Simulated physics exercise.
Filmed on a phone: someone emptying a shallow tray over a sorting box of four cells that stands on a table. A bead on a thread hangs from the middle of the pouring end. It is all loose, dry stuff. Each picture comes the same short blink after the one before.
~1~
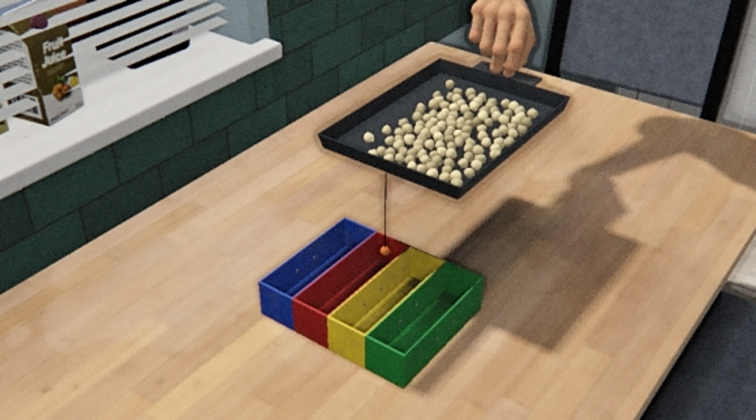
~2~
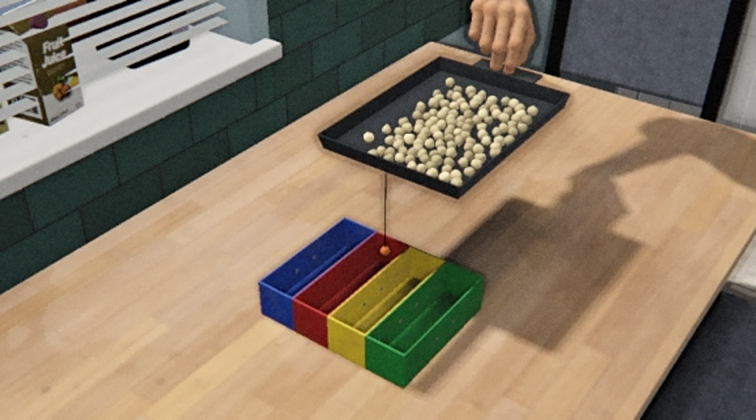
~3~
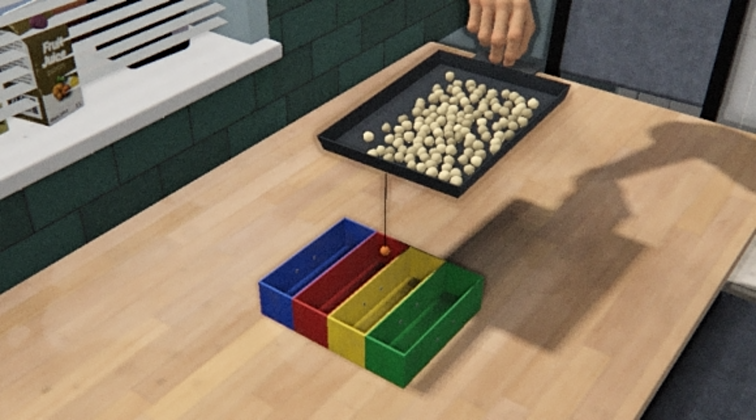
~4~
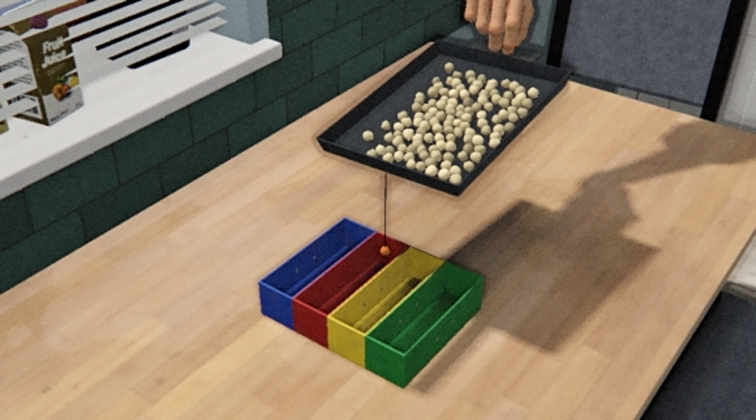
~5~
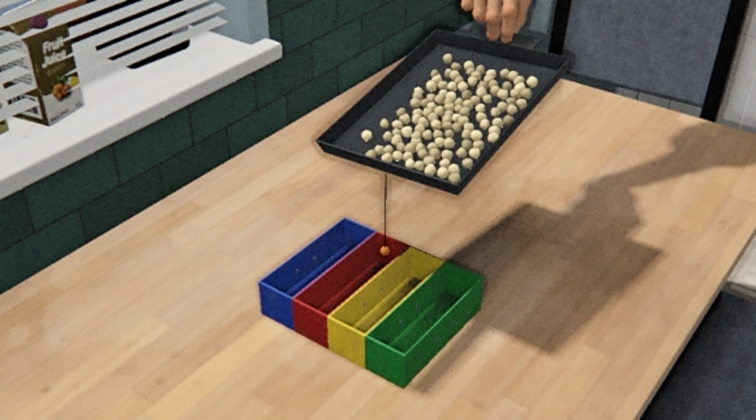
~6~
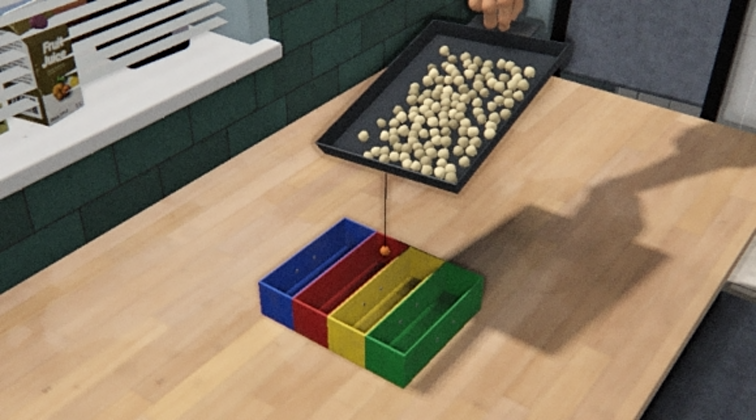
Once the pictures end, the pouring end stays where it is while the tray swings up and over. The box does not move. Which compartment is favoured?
Fullest: The blue cell.
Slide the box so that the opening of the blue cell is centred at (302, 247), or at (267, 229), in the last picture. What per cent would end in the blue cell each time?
About 40 and 0 per cent.
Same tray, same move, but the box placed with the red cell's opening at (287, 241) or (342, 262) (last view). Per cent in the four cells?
In turn 90 and 90 in a hundred.
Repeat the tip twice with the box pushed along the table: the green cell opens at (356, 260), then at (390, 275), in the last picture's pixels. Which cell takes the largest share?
The first try: The yellow cell. The second: The cell in red.
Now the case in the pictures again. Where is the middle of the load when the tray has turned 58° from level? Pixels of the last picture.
Close to (382, 128).
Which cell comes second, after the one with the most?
In second place: The cell in red.
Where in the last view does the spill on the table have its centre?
At about (226, 280).
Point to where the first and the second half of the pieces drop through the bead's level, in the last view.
First near (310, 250), later near (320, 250).
Shortly afterwards, tray tipped steeply; all but a few on the tray; only a few falling or outside the box.
Next, tray tipped right over; near two thirds on the tray; only a few in the blue cell; only a few in the red cell; near a third falling or outside the box.
Some moments later, tray tipped past a quarter turn; near a third in the blue cell; near a quarter in the red cell; a little in the yellow cell; only a few in the green cell; near a quarter falling or outside the box.
In the end, tray tipped past a quarter turn; near a third in the blue cell; near a quarter in the red cell; a little in the yellow cell; only a few in the green cell; near a quarter outside the box.
